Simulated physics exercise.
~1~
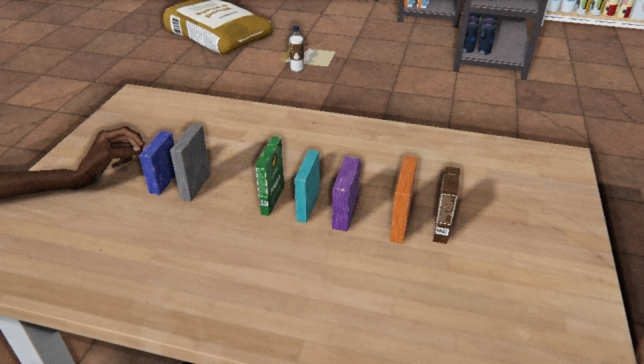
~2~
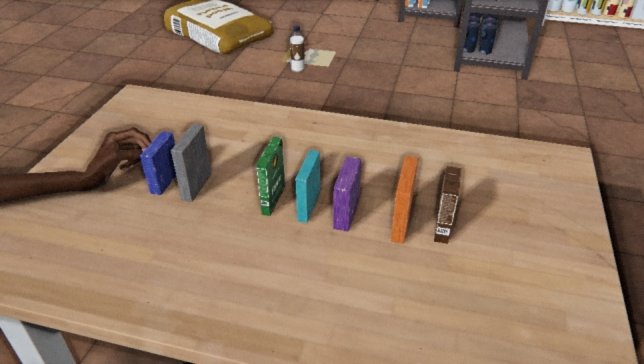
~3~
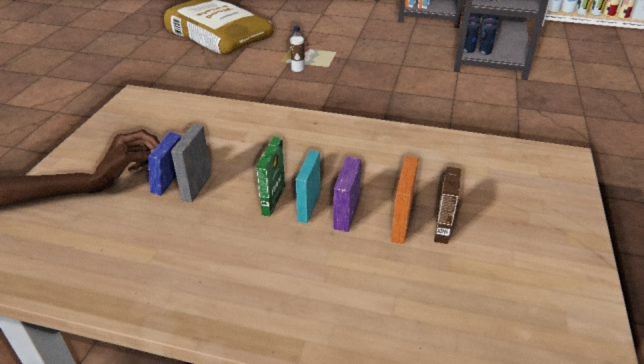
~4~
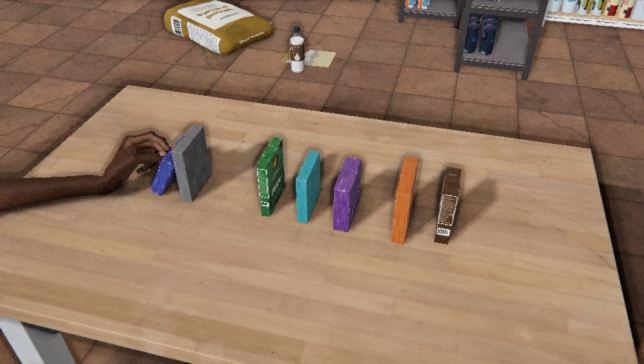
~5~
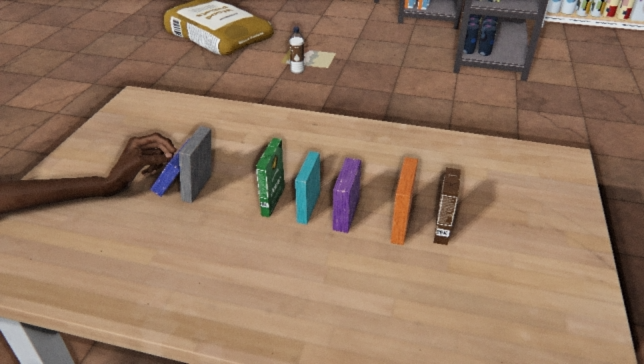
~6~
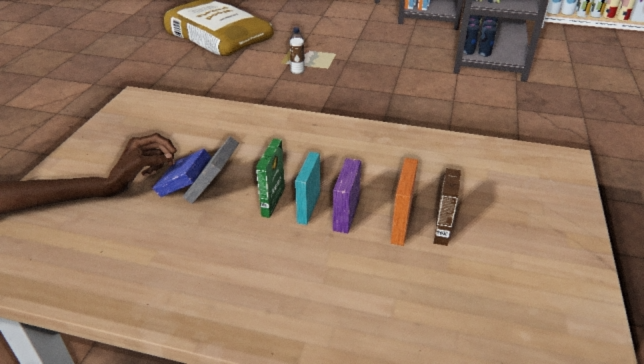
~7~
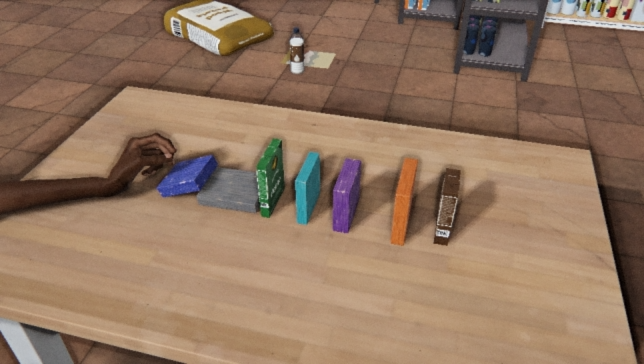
A hand tipping a blue block into a grey board, which falls flat short of the green packet, leaving the rest standing.
